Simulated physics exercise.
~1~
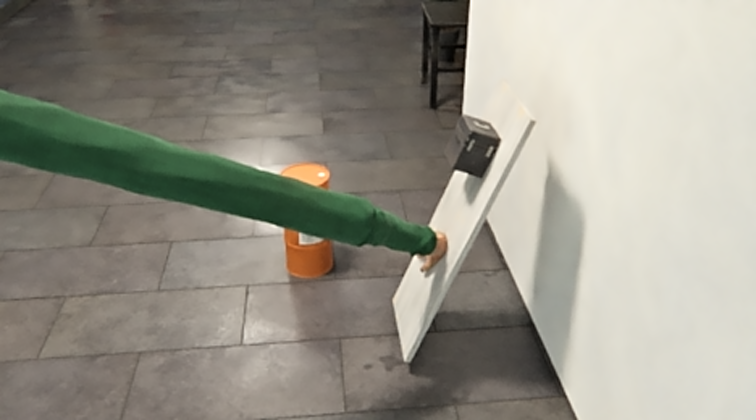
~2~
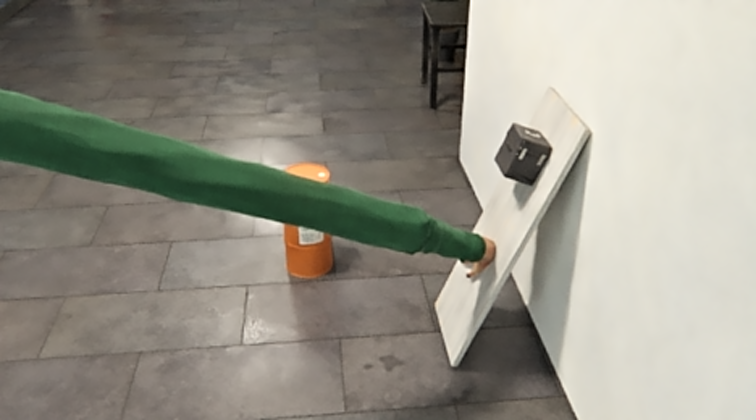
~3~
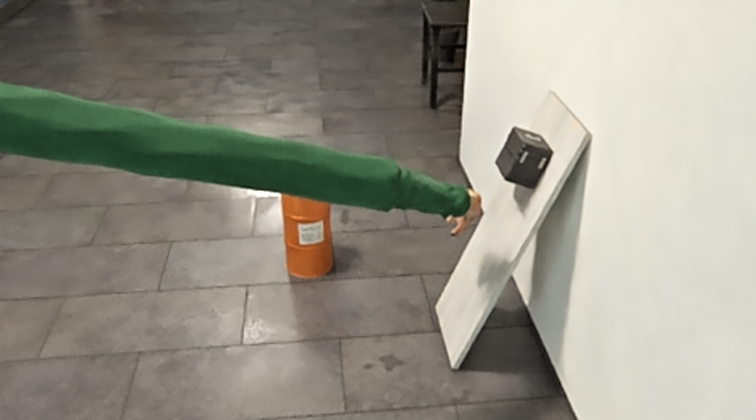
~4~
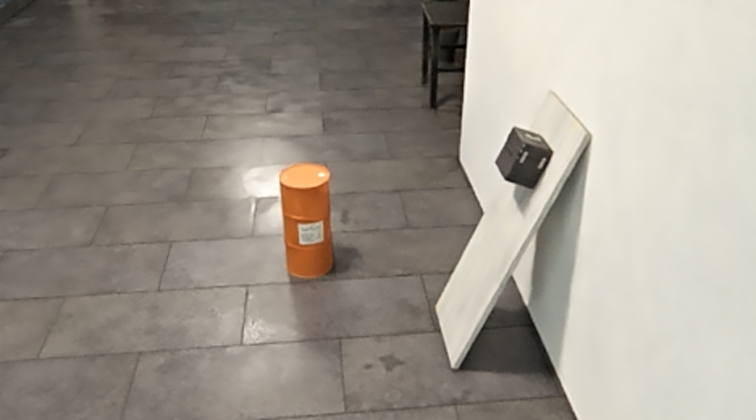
A grey tiled floor beside a bare white wall is seen from a fixed, slightly raised viewpoint, with a dark stool near the wall at the back. An orange canister stands near the middle, and to its right a white board slants against the wall, a small black box on its upper part. An arm in a green sleeve reaches in from the left and moves the tilted board to the right. The hand then lets go and draws back out of view. The board stays leaning with the box still on it, and the canister remains in place.
